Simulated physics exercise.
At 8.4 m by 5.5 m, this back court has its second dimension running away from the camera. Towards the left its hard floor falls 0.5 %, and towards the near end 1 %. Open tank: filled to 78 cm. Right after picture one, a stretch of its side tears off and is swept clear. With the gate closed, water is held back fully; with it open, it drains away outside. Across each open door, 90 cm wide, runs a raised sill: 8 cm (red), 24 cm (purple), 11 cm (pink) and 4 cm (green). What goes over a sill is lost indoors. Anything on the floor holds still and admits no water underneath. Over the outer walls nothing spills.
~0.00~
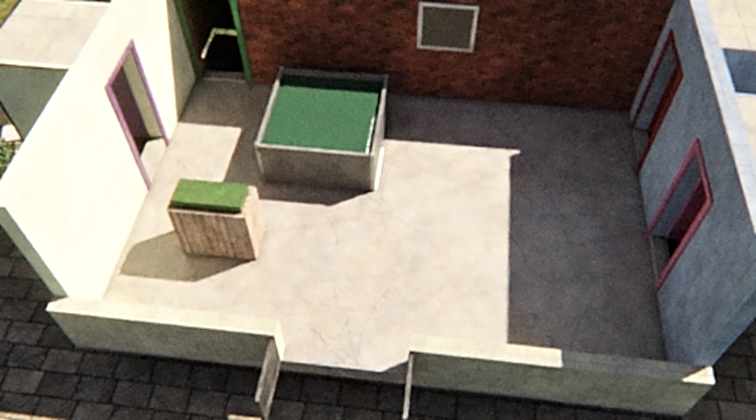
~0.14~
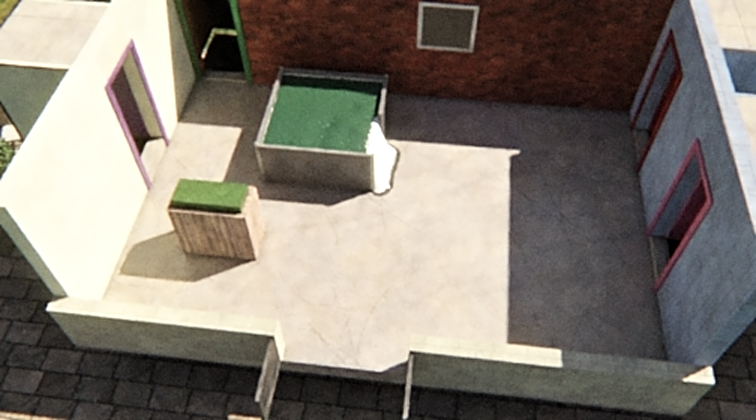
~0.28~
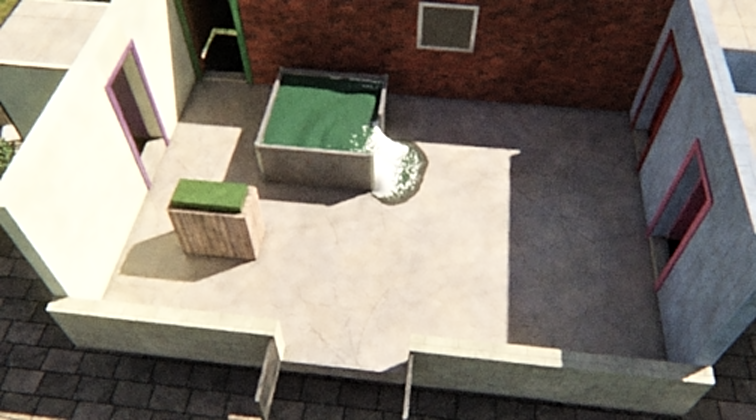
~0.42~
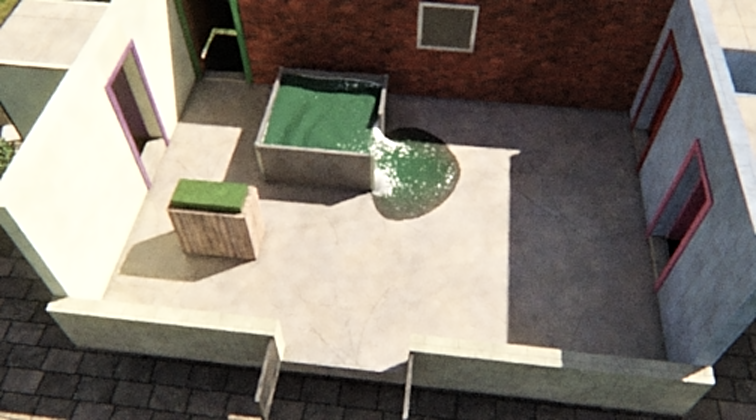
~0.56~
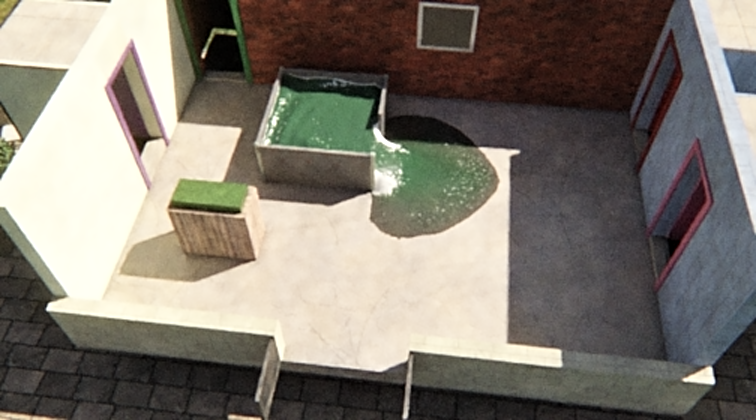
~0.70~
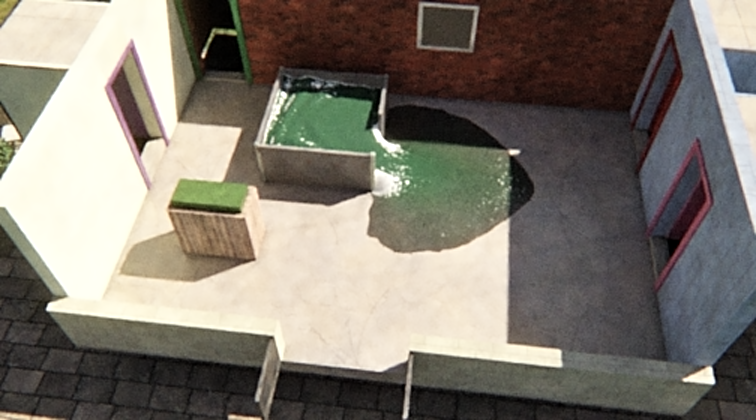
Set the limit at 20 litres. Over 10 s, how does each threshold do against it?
The red door breaches the limit; the purple door never breaches the limit; the pink door breaches the limit; the green door never breaches the limit.
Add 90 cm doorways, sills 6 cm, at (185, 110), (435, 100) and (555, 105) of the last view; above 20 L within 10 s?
In sequence the answers are less than that, less than that and more than that.
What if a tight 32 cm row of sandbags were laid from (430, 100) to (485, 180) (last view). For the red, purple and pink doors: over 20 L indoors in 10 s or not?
Against the limit, the red door stays within it, the purple door stays within it and the pink door goes beyond it.
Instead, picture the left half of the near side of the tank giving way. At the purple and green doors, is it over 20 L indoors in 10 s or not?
Against that limit the purple door gives a lower amount and the green door gives a greater amount.
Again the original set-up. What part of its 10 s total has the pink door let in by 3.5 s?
About 70 per cent.
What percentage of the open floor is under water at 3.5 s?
Near 50 per cent is wet.
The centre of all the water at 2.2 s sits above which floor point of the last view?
It lies at roughly (413, 172) in pixels.
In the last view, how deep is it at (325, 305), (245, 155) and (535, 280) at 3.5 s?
First 0 cm, then 0 cm, then 2 cm.
After 1.4 s water covers 40 % of the floor and is deepest (40 cm) near (383, 173); red door not reached, purple door not reached, pink door not reached, green door not reached.
After 2.2 s water covers 50 % of the floor and is deepest (32 cm) near (625, 120); red door 20 cm at the sill, 17 L in, purple door not reached, pink door 22 cm at the sill, 15 L in, green door not reached.
After 3.5 s water covers 50 % of the floor and is deepest (26 cm) near (655, 328); red door 20 cm at the sill, 101 L in, purple door not reached, pink door 16 cm at the sill, 56 L in, green door not reached.
After 6.0 s water covers 55 % of the floor and is deepest (16 cm) near (624, 382); red door 10 cm at the sill, 148 L in, purple door not reached, pink door 13 cm at the sill, 76 L in, green door not reached.
After 10.0 s water covers 85 % of the floor and is deepest (14 cm) near (92, 323); red door 6 cm at the sill, 151 L in, purple door not reached, pink door 7 cm at the sill, 79 L in, green door not reached.
